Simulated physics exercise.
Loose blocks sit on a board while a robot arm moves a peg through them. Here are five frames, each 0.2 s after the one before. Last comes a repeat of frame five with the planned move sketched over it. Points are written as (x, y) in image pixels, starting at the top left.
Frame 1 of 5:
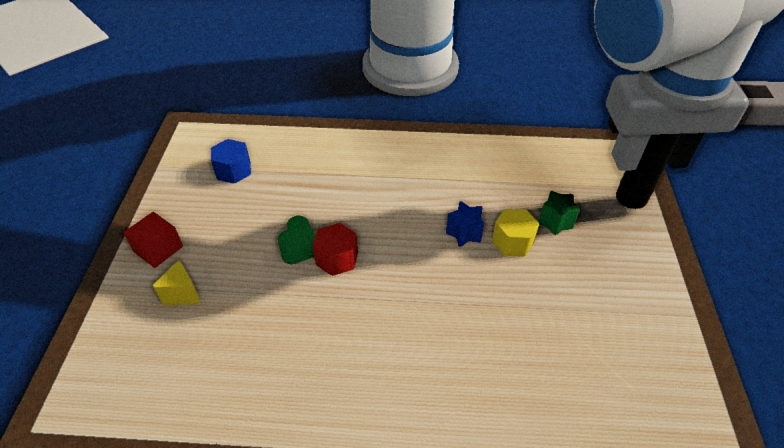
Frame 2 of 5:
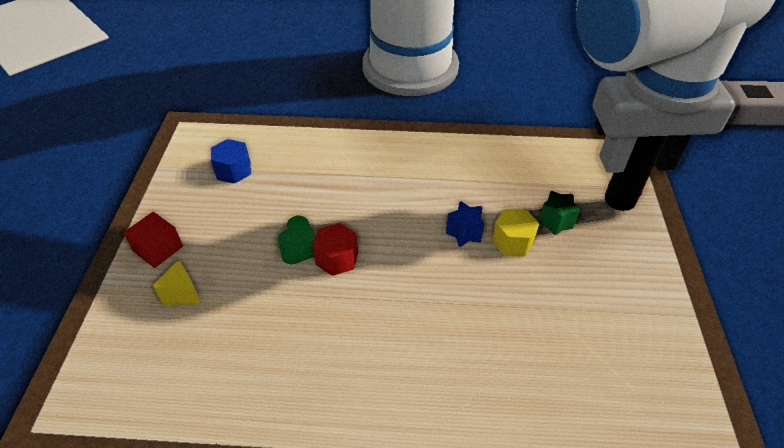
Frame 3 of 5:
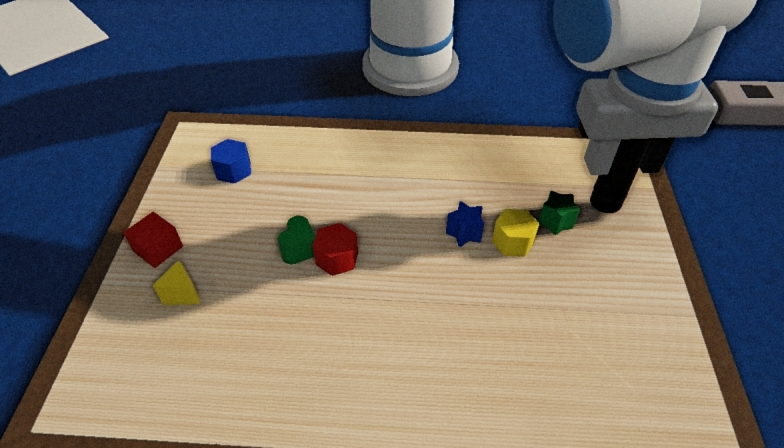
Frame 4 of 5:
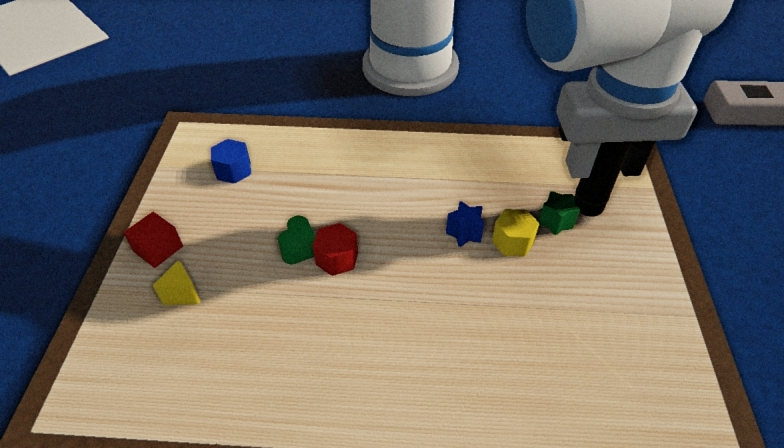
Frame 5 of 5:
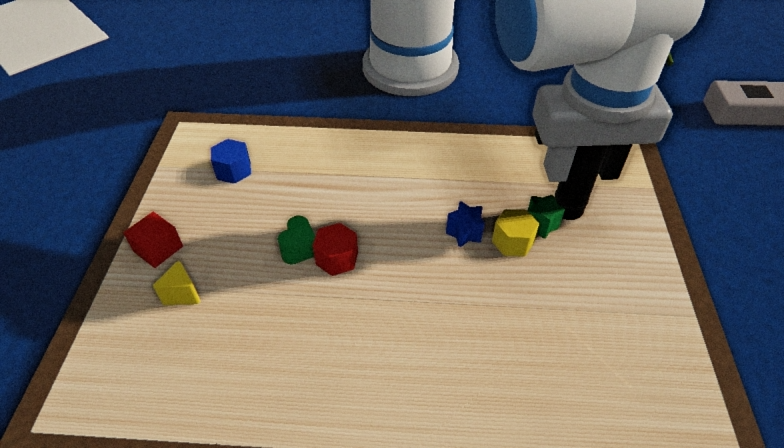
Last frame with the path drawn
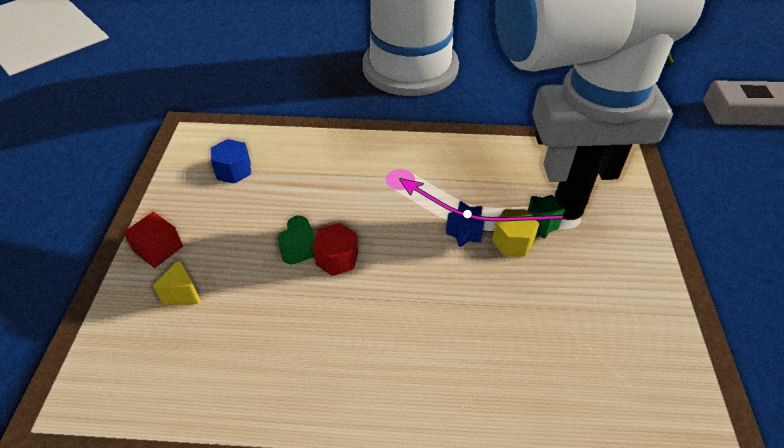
A robot arm with a black peg moves over a light wooden board with a dark rim on a blue surface, seen from above at a fixed angle. Yellow, blue, green and red blocks sit spread across the board, with a blue star, yellow hexagon and green star grouped right of centre. The peg slides steadily left, then nudges the green star slightly left against the yellow hexagon.
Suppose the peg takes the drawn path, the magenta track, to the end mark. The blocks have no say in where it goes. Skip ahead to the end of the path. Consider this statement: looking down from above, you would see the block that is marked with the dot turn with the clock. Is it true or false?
True
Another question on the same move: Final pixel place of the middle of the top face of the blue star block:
The answer is (440, 222).
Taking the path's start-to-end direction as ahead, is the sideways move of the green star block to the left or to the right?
Answer: Leftward.
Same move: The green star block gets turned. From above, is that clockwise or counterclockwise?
Viewed from overhead, the green star block winds up turned anticlockwise.
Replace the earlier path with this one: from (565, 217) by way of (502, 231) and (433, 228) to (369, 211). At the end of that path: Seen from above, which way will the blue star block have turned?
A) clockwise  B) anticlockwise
Option A.
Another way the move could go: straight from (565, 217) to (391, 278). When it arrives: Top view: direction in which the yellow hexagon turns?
Bird's-eye view: Counterclockwise.
Path on the board, from (565, 217) via (504, 219) and (446, 207), ending at (400, 179); the dot is on the blue star block.
What follows on the original path. One third of the way, peg (506, 212); blue star block (456, 217), turned 30° clockwise; yellow hexagon (486, 241), turned 65° anticlockwise; green star block (488, 215), turned 20° anticlockwise.
Two thirds of the way, peg (447, 199); blue star block (440, 222), turned 65° clockwise; yellow hexagon (482, 246), turned 75° anticlockwise; green star block (470, 218), turned 60° anticlockwise.
At the end, peg (400, 172); blue star block (440, 222), turned 65° clockwise; yellow hexagon (482, 246), turned 75° anticlockwise; green star block (470, 218), turned 60° anticlockwise.
